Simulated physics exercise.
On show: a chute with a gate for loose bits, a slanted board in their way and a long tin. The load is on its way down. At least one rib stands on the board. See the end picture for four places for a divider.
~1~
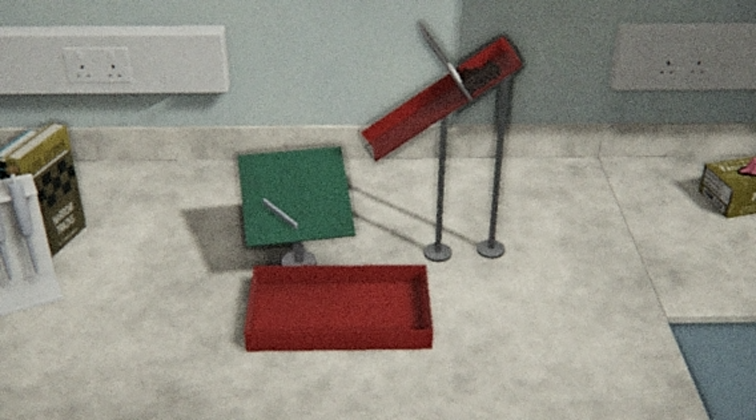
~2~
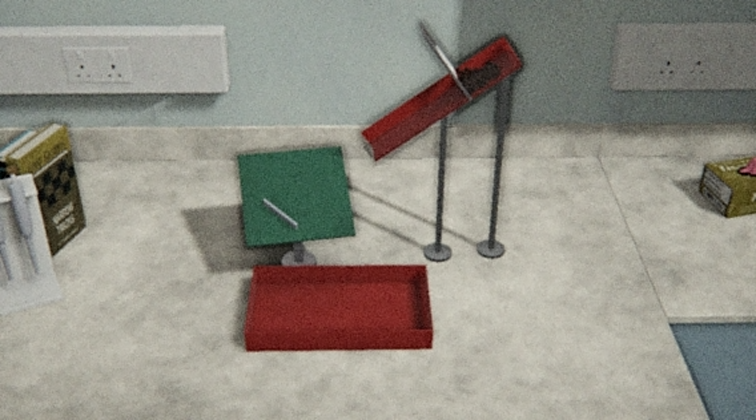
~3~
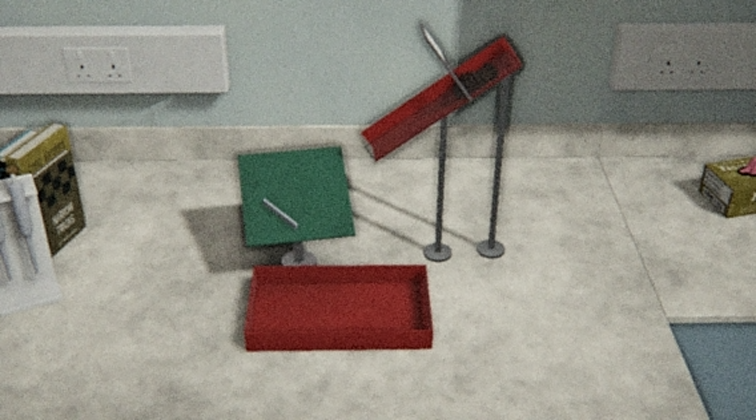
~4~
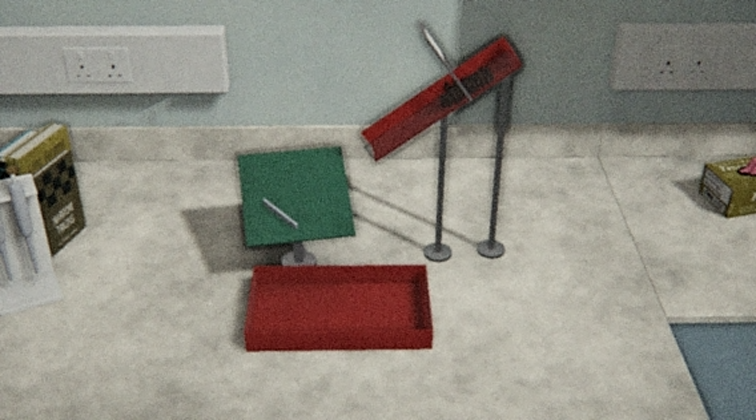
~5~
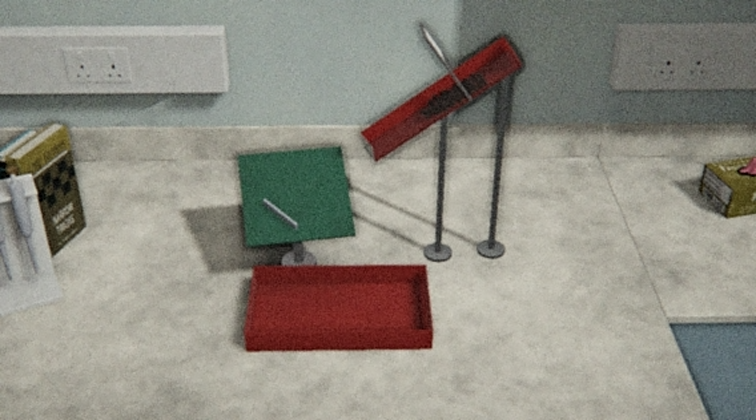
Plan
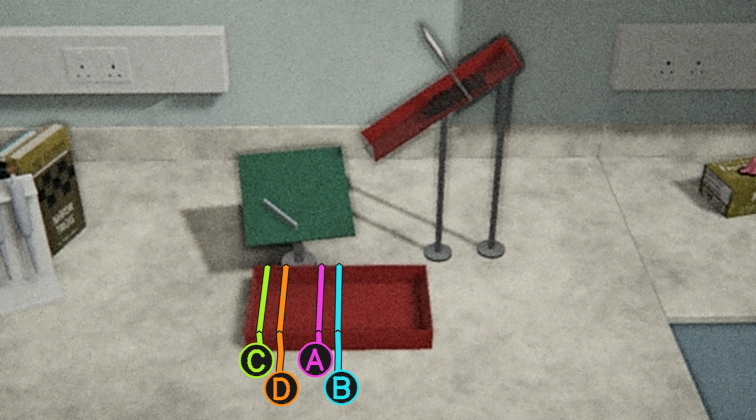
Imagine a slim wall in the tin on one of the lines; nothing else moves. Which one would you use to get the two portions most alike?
A is best.
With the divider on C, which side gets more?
The right side.
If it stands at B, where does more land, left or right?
More lands on the left.
On the marked copy, line A crosses the front rim at (318, 332); line B crosses the front rim at (337, 332); line C crosses the front rim at (259, 333); line D crosses the front rim at (279, 332).
For line A, of what is caught, about half on the left of the divider, about half on the right.
For line B, of what is caught, most on the left of the divider, a small part on the right.
For line C, of what is caught, a stray few on the left of the divider, nearly all on the right.
For line D, of what is caught, a small part on the left of the divider, nearly all on the right.
